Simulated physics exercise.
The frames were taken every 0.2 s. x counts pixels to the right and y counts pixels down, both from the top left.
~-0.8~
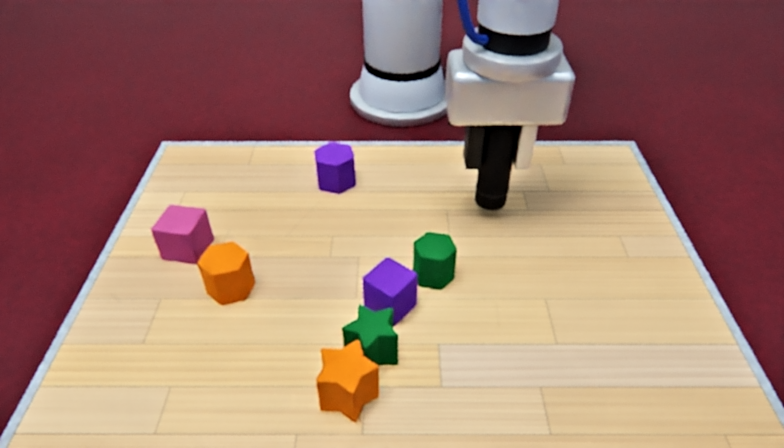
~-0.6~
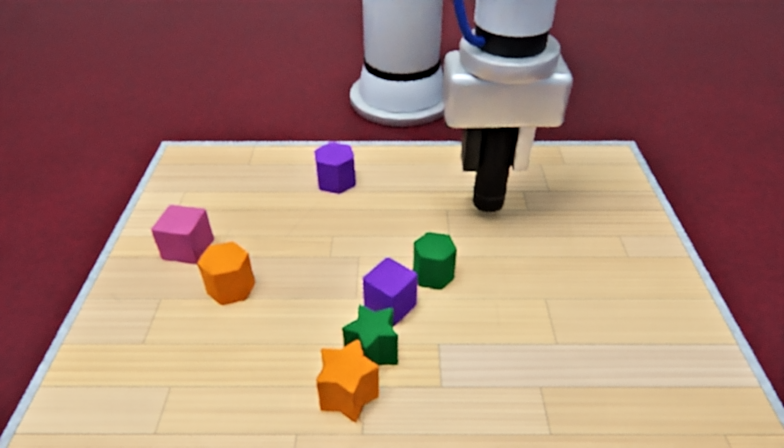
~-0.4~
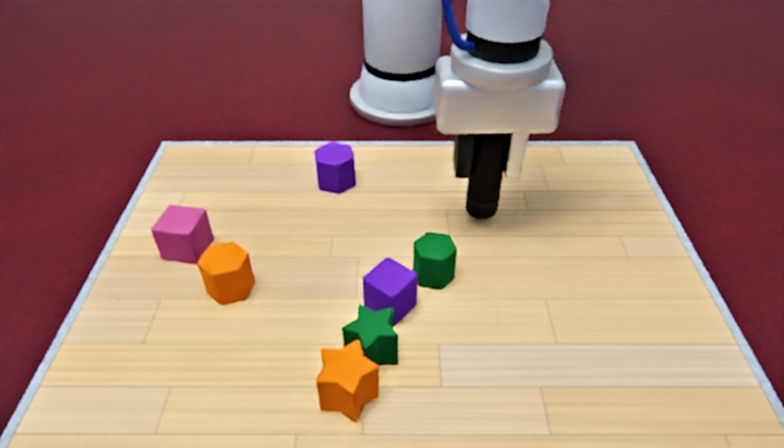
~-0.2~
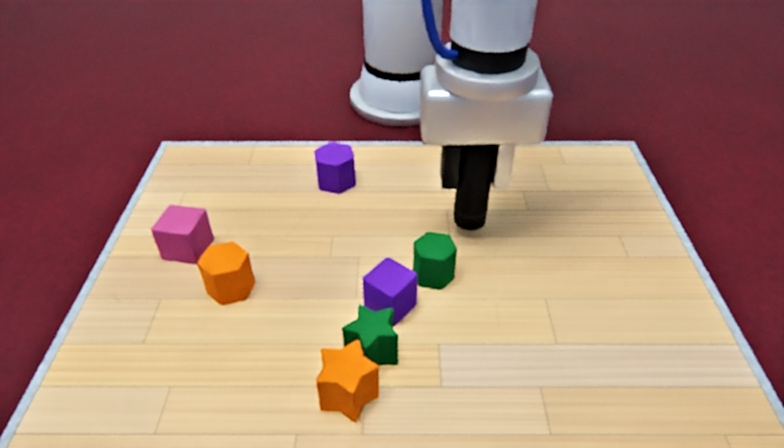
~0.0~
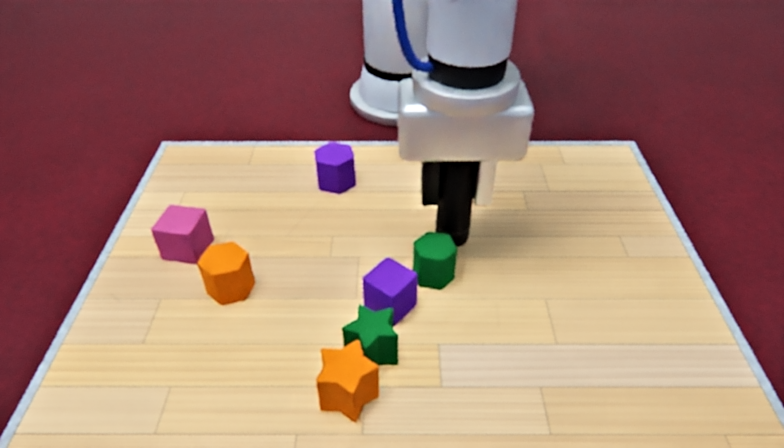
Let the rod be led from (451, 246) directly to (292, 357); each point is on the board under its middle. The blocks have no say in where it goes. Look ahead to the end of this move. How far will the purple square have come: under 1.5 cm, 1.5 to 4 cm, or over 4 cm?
That block covers upwards of 4 cm.
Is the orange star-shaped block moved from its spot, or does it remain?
By the last moment of the path, the orange star-shaped block has shifted.
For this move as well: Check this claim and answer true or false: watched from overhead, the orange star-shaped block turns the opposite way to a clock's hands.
My answer: False.
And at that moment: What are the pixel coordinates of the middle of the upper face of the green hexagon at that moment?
It sits at (422, 278).
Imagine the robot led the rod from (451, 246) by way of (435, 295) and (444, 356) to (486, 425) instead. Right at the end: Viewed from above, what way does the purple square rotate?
My prediction: CW.
The first path, step by step. One third of the way, rod (404, 271); purple square (380, 287), turned 30° clockwise; green hexagon (422, 275), turned 35° anticlockwise.
Two thirds of the way, rod (351, 307); orange star-shaped block (338, 400), turned 35° clockwise; green star-shaped block (366, 359), turned 45° anticlockwise; purple square (346, 324); green hexagon (422, 278), turned 50° anticlockwise.
At the end, rod (291, 348); orange star-shaped block (341, 408), turned 55° clockwise; green star-shaped block (370, 366), turned 75° anticlockwise; purple square (321, 352), turned 65° anticlockwise; green hexagon (422, 278), turned 50° anticlockwise.
